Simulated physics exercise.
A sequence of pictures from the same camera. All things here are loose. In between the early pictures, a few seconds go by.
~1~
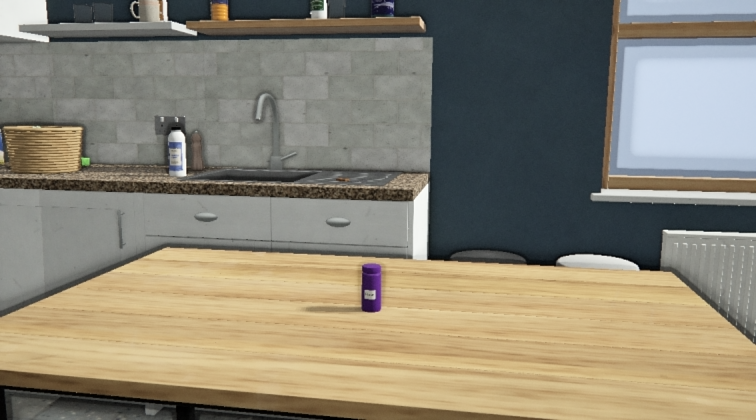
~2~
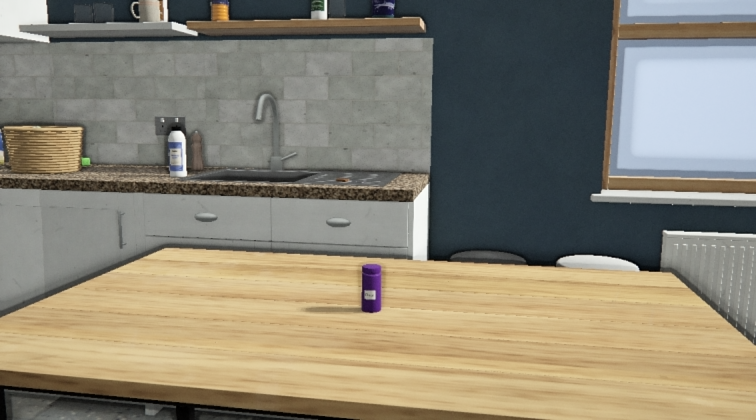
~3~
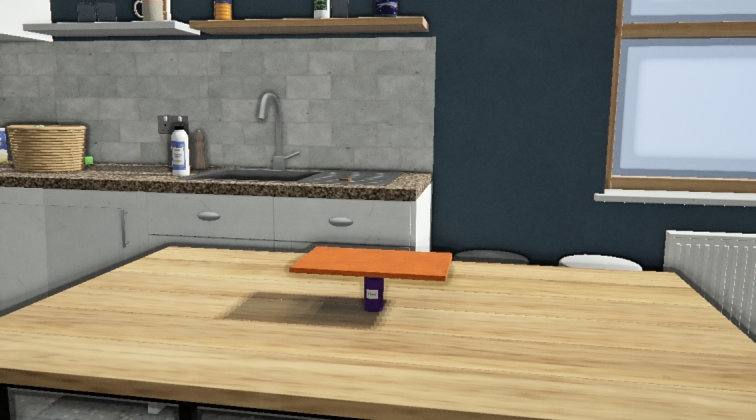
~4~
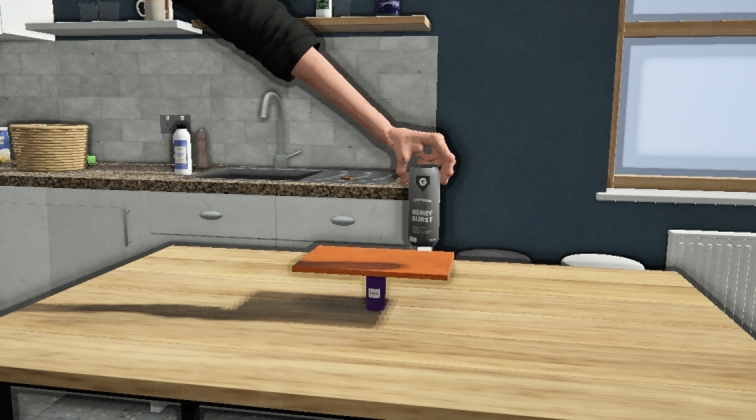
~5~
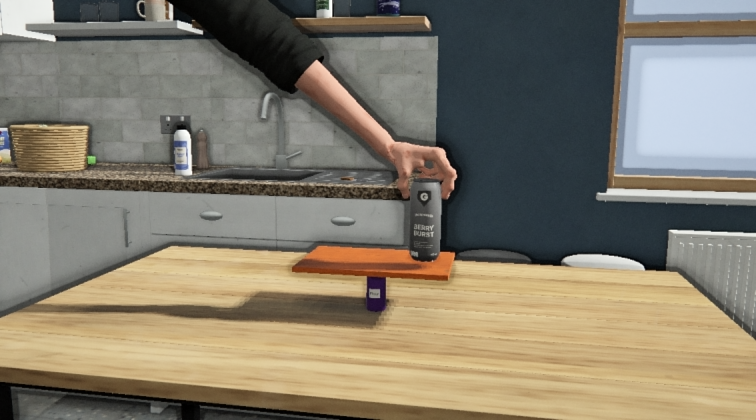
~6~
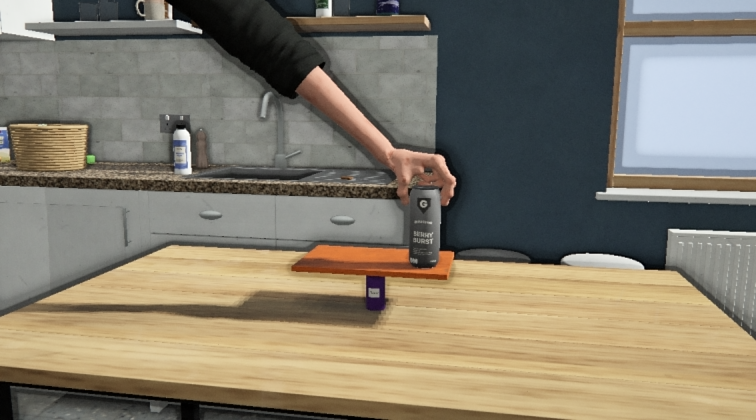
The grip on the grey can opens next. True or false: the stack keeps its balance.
False.
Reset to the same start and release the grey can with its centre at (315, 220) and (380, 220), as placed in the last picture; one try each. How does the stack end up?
In the first try it breaks down, then in the second try it remains standing.
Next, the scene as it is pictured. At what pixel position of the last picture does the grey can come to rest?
The object winds up at approximately (522, 288).
Then, 0.50 s after the last picture, grey can now fallen; orange board tipped 40° from how it was.
Then, 0.80 s after the last picture, orange board tipped 40° from how it was.
Then, 1.30 s after the last picture, orange board tipped 35° from how it was.
At rest, fallen, grey can; left askew, orange board; purple shaker in place. Seen from the same camera at the end, grey can near (522, 288). The stack loses its balance.
